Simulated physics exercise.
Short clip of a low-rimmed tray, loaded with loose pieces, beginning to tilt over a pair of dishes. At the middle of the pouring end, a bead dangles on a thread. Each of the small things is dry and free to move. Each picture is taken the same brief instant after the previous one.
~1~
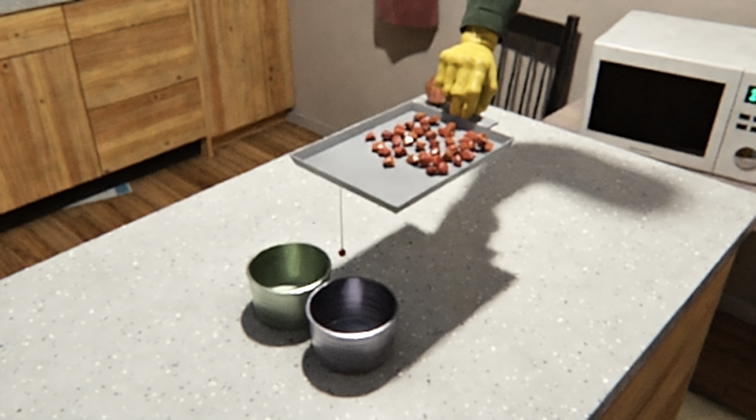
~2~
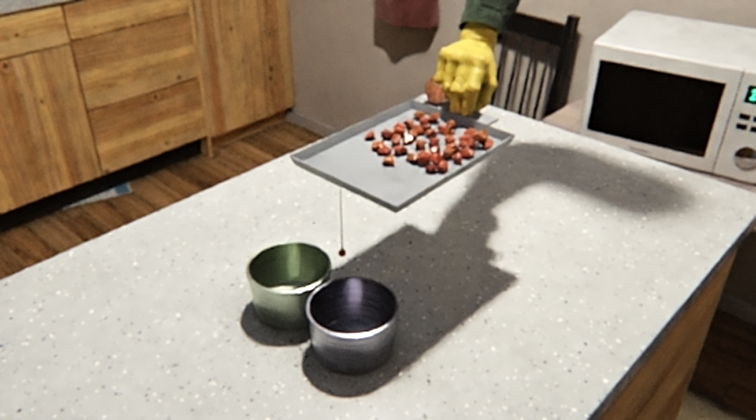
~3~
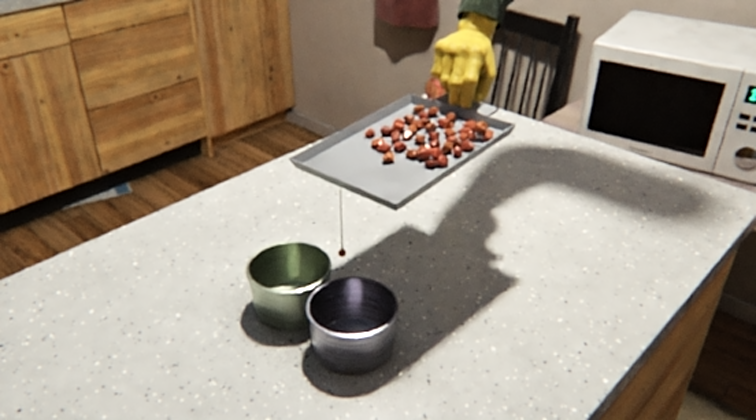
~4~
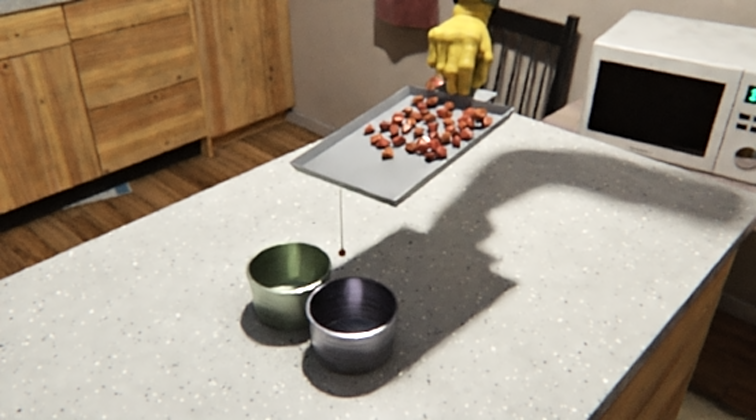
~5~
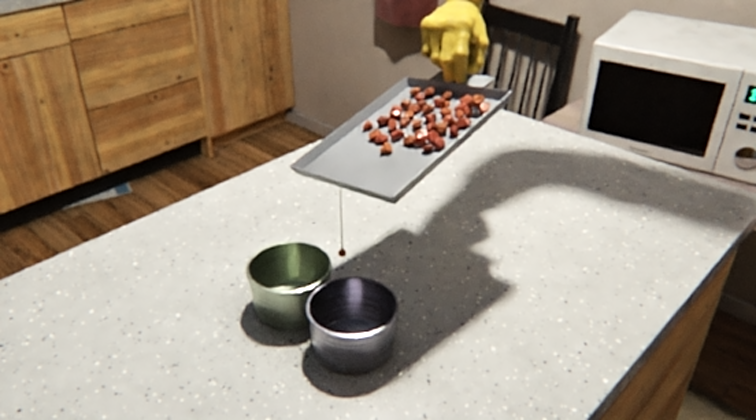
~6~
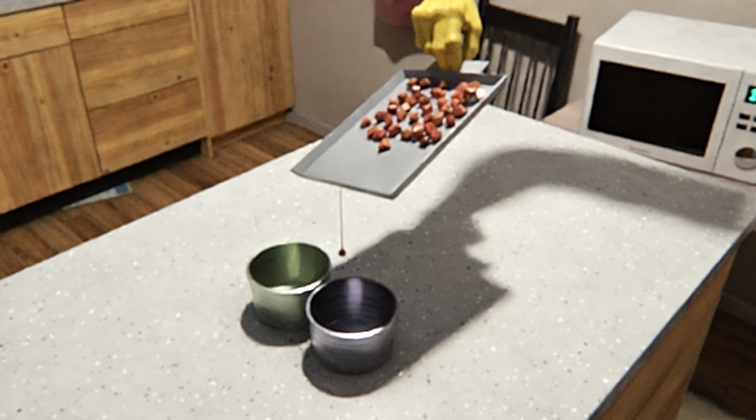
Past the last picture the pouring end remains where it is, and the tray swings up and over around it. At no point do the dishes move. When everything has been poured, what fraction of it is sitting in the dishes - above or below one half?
Below one half.
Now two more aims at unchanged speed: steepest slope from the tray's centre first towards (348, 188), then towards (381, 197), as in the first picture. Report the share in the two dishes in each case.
90 % and 70 %, roughly.
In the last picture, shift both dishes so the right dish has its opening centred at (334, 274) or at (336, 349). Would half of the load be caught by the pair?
Result, first place: Exceeding half; second place: Not as much as half.
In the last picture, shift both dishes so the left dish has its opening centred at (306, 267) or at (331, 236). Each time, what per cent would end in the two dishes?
Around 20 and around 30 per cent, in that order.
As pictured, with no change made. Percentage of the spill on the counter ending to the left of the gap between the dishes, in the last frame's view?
About 90 %.
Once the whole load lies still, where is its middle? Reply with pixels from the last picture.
(271, 279).
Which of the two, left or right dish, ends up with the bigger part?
The one that comes out ahead is the leftward one.
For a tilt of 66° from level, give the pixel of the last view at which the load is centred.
Its middle sits at about pixel (314, 166).
Soon, tray tipped steeply; most on the tray; a stray few in the left dish; about a quarter in the air.
A while on, tray tipped past a quarter turn; about a third in the left dish; about two thirds outside both; a small part in the air.
Towards the end, tray tipped past a quarter turn; about a third in the left dish; about two thirds outside both.
Finally, tray tipped past a quarter turn; none in the right dish; about a third in the left dish; about two thirds outside both.
